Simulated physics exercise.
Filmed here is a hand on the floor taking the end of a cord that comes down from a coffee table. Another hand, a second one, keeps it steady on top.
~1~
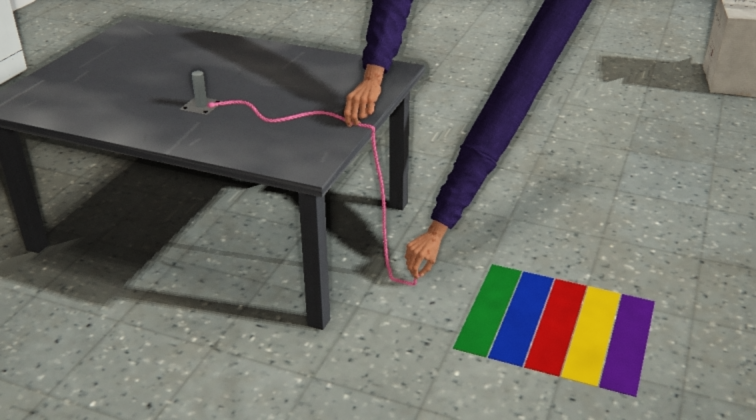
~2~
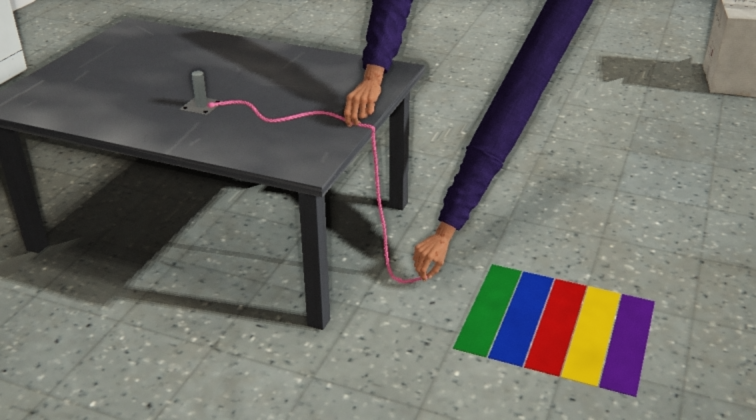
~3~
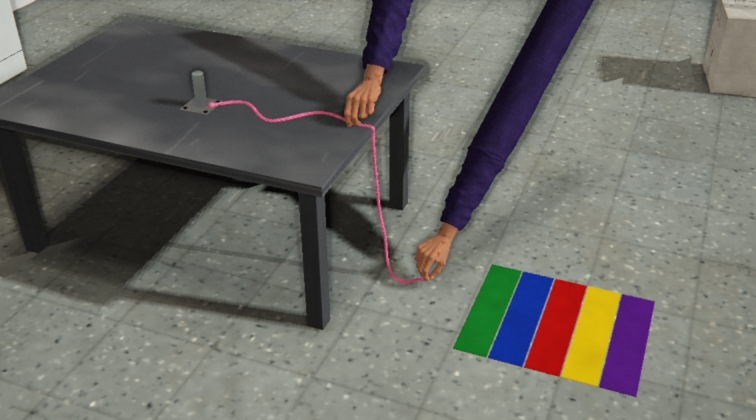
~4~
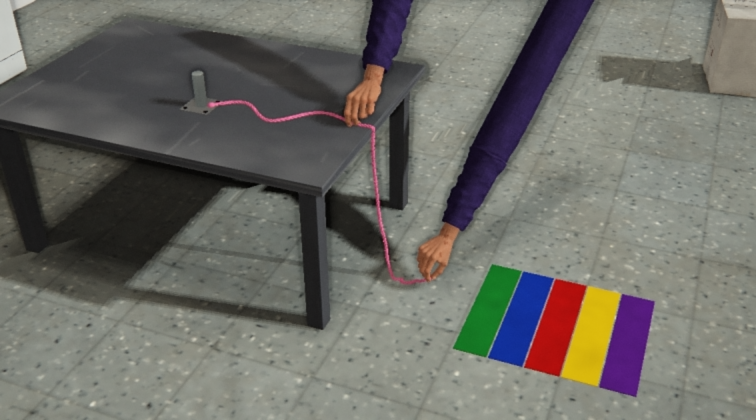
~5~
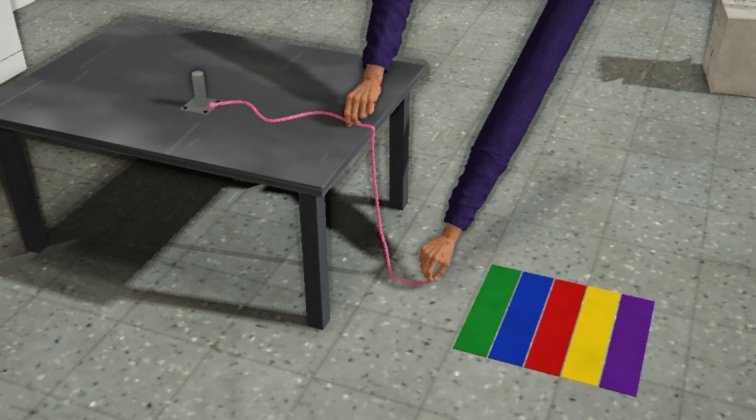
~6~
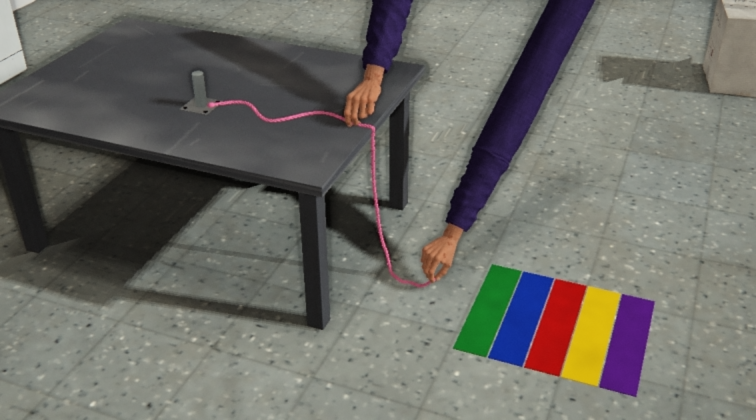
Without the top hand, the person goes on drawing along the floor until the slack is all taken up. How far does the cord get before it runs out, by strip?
As far as the red strip.
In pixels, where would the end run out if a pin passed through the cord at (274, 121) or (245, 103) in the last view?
First try near (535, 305), second near (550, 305).
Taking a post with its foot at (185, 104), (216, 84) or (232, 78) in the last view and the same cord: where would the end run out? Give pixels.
Try by try, about (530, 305), (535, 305) and (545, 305).
A little later, end near (498, 295); over green.
Next, end near (536, 303); over blue.
When it is tight, end near (557, 309); over red. Over red.
